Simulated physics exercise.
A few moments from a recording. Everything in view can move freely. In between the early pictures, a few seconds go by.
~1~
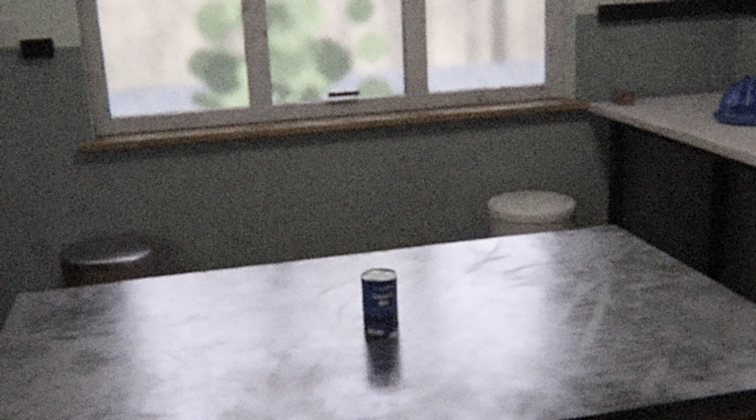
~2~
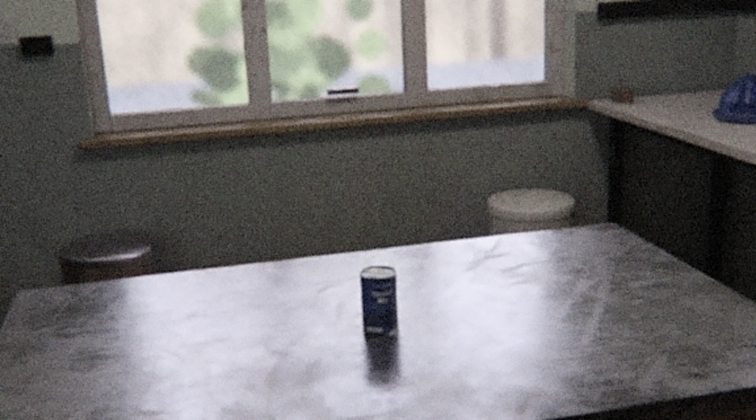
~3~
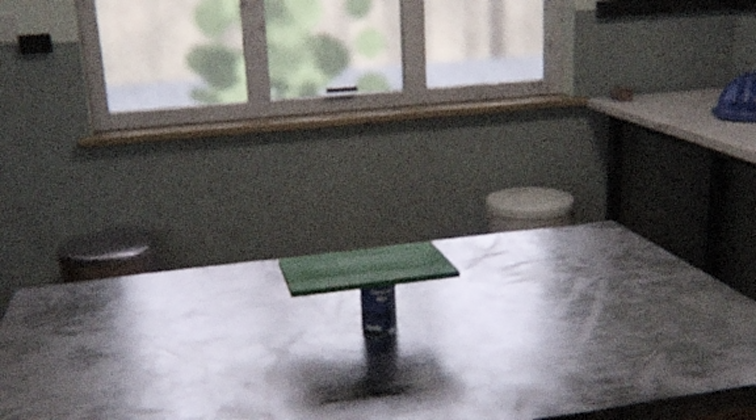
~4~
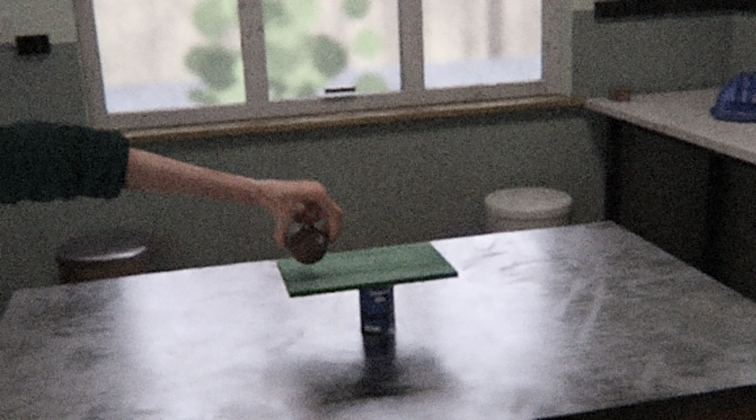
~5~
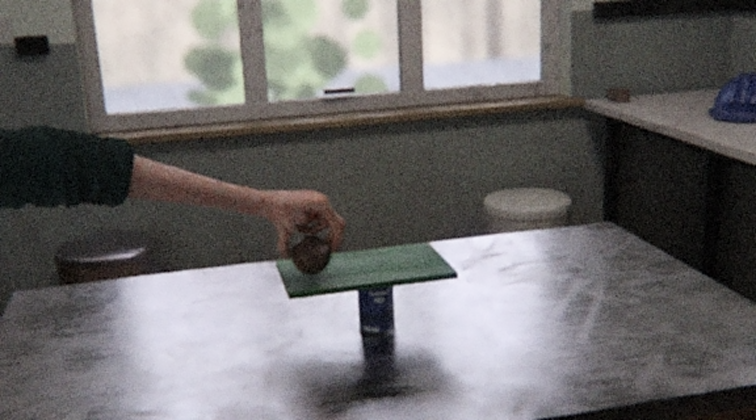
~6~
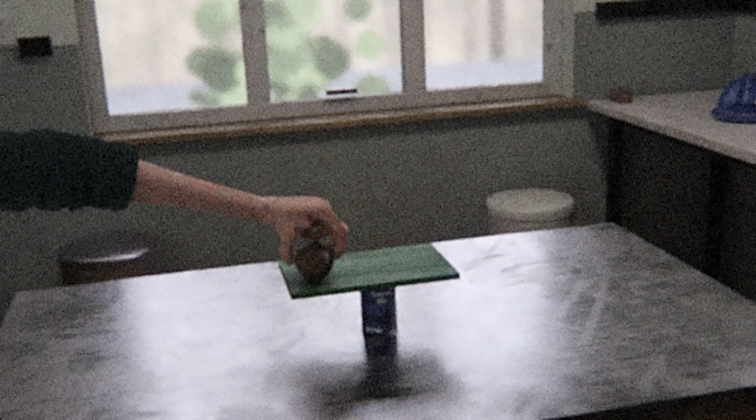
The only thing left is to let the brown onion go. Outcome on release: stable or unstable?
The stack is not secure.
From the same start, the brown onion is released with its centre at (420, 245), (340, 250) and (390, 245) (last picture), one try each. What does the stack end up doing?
The stack remains standing in the first case, tumbles down in the second, and remains standing in the third.
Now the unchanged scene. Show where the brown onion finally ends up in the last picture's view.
Roughly at pixel (204, 349).
Then, 0.40 s past the last view, brown onion now fallen; green board rocked 50° from its first pose.
Then, 0.70 s past the last view, green board now fallen.
Finally, fallen, green board and brown onion; blue tin still in place. Final places as the last picture's camera would see them, brown onion near (204, 349). The stack comes apart.
